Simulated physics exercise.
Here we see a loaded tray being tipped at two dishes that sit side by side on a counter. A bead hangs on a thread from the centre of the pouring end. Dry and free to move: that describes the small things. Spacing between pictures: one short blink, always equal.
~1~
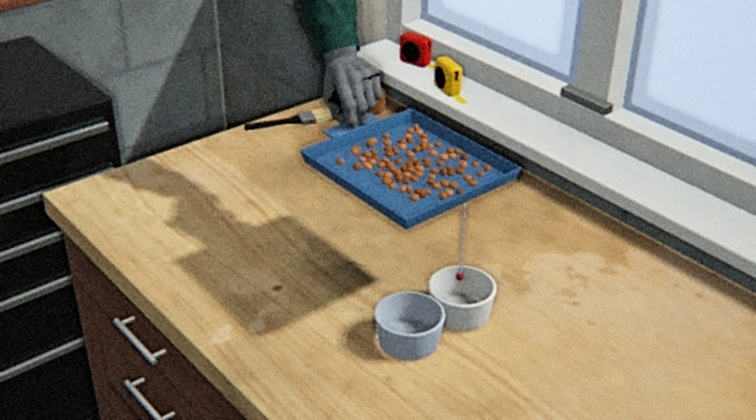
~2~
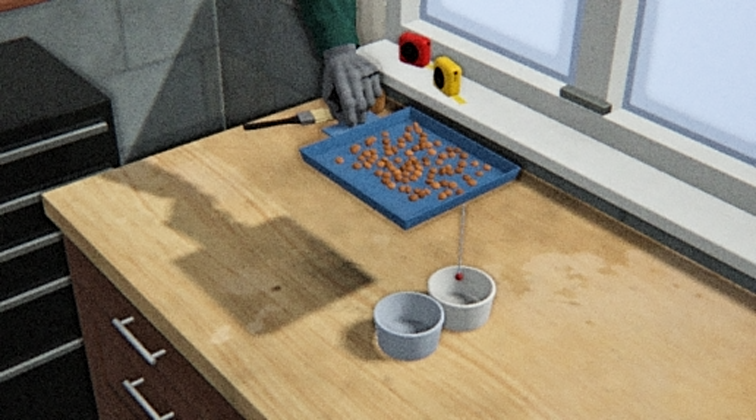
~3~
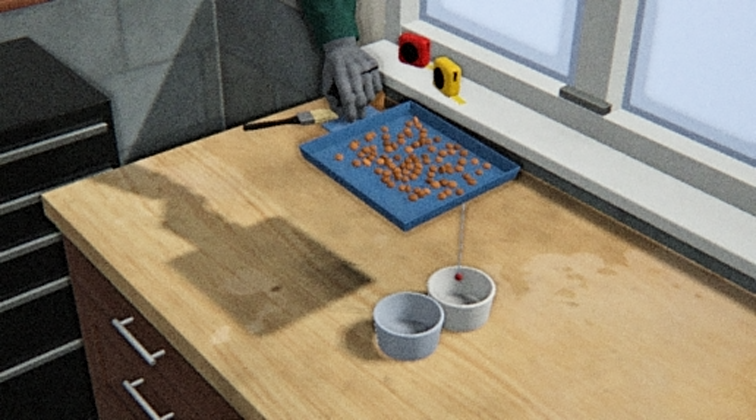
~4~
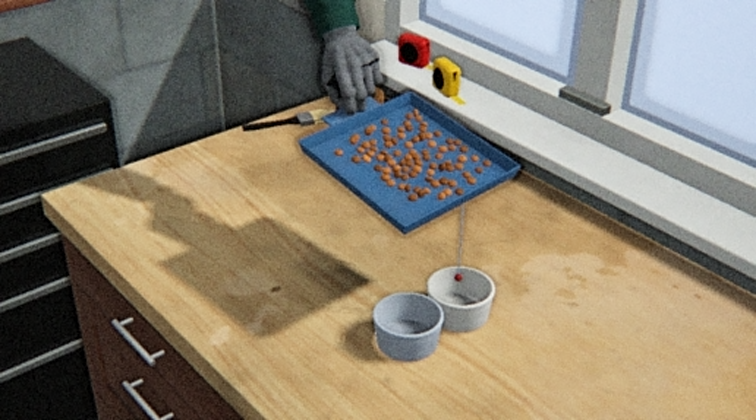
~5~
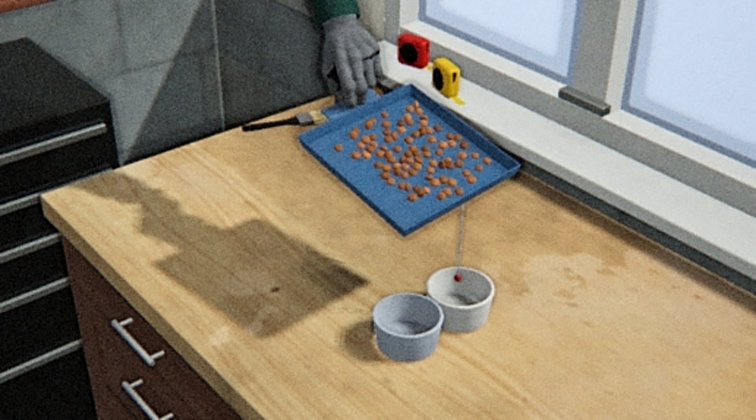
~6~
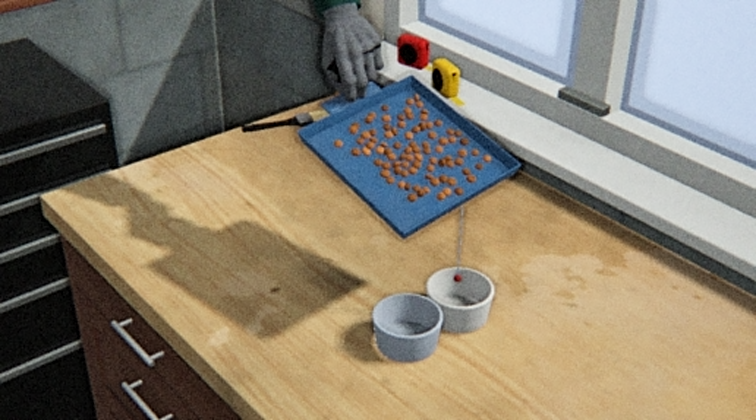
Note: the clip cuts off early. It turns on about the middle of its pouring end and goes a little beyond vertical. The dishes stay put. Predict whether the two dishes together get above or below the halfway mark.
Above.
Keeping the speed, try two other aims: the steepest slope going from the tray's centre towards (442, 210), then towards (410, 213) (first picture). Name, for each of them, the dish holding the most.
Leftward dish for the first, Leftward dish for the second.
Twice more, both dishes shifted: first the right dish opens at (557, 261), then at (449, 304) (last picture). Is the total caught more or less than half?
Held in all, by try: A smaller portion, then a larger portion.
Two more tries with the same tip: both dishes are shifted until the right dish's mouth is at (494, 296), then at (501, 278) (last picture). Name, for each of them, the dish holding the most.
First try, the leftmost dish; second try, the leftmost dish.
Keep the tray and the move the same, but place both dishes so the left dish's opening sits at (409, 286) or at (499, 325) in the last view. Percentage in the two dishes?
About 10% on the first try and 0% on the second.
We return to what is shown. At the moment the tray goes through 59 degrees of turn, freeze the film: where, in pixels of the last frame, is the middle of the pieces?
The middle of the pieces sits at roughly (421, 211).
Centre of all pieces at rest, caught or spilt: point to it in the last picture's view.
Close to (405, 338).
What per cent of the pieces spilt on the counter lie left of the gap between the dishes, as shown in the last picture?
Close to 30 per cent of the spill, I think.
Just after the last frame, tray tipped steeply; almost all on the tray; just a few in the air.
A moment on, tray tipped right over; roughly a third on the tray; roughly a third in the left dish; just a few in the right dish; about a tenth outside both; roughly a quarter in the air.
Further on, tray tipped past a quarter turn; the larger part in the left dish; just a few in the right dish; about a tenth outside both.
When it is over, tray tipped past a quarter turn; the larger part in the left dish; just a few in the right dish; about a tenth outside both.
